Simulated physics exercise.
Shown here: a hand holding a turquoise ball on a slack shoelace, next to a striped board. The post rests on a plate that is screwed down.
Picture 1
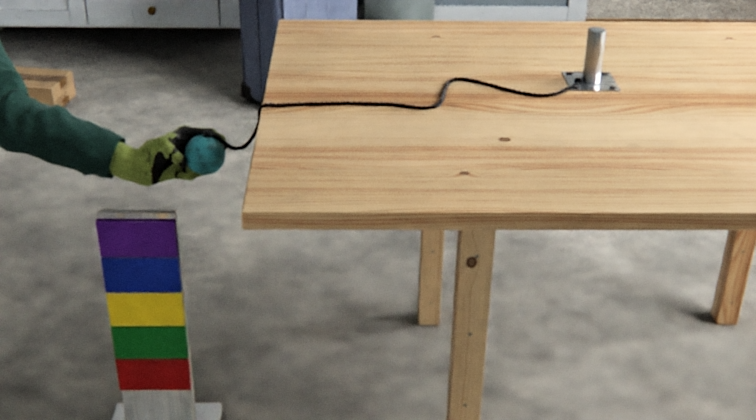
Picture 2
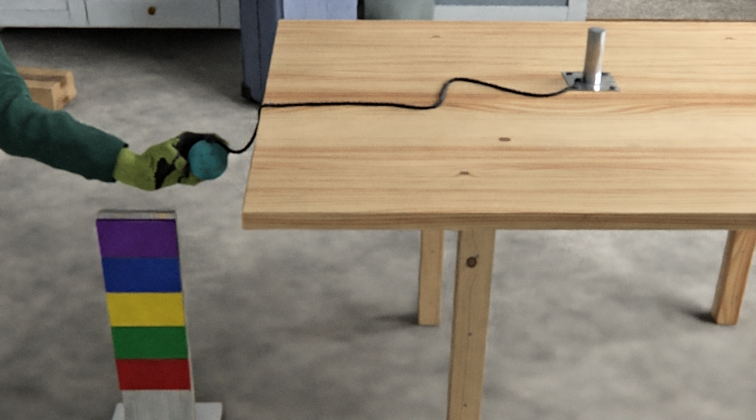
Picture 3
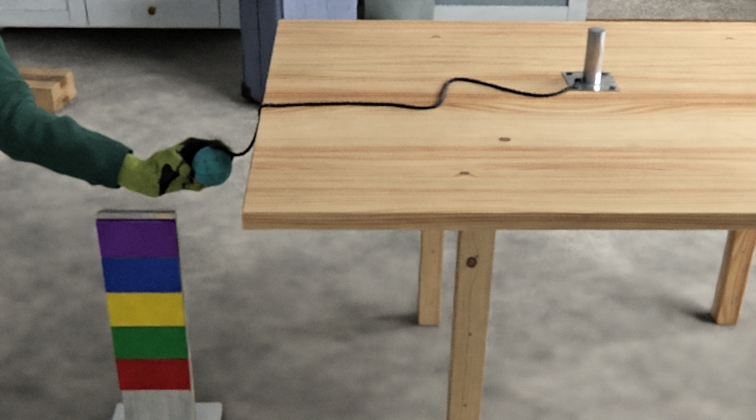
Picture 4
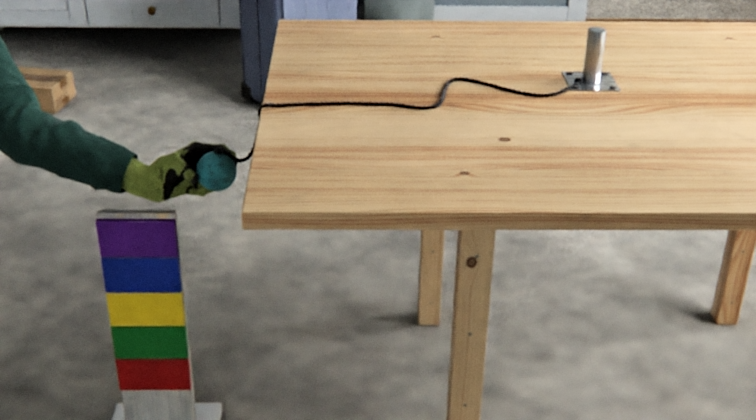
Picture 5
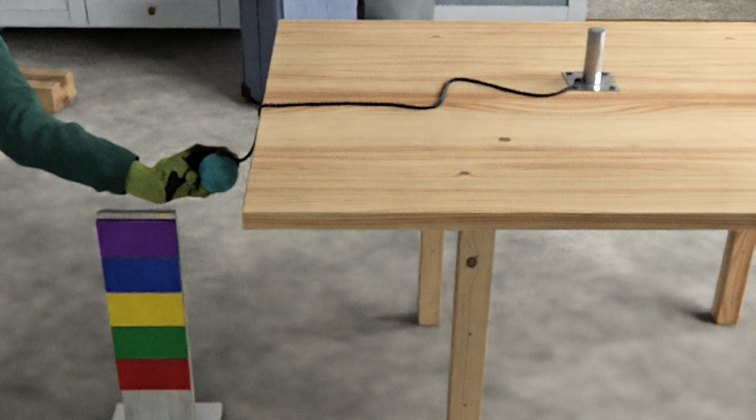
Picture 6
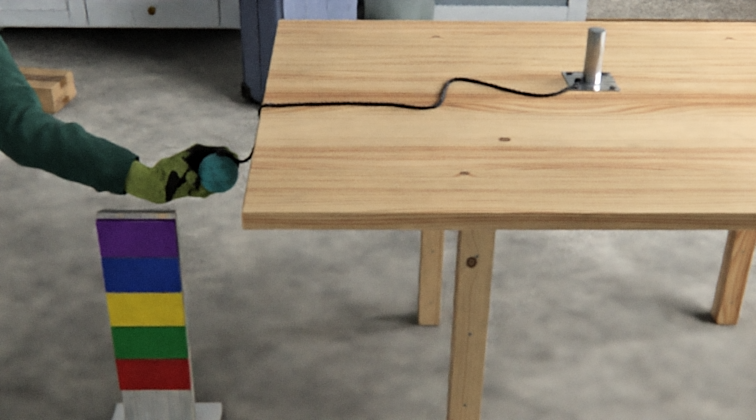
A gloved hand held a turquoise ball on a slack black shoelace tied to a metal post on a wooden table, drifted slightly right and down above a striped board, then stayed nearly still.
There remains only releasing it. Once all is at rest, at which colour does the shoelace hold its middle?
At blue.
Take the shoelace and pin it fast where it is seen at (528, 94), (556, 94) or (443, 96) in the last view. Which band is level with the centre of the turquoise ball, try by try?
Answer: Blue, blue and purple, in that order.
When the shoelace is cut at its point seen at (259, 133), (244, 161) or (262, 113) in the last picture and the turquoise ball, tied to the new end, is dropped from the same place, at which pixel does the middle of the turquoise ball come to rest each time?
Roughly at (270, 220) for the first, (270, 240) for the second and (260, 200) for the third.
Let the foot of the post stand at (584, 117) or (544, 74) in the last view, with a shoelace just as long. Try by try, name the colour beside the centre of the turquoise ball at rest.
Answer, in order: Yellow, yellow.
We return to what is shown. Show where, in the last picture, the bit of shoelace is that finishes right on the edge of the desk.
Go for the one at (340, 104).
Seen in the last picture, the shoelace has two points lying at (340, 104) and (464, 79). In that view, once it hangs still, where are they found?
Around (264, 107); the other one around (440, 91).
Early on, ball near (287, 254); level with blue.
Midway, ball near (245, 264); level with blue.
Finally, ball near (262, 268); level with blue. Its middle rests at the blue band.
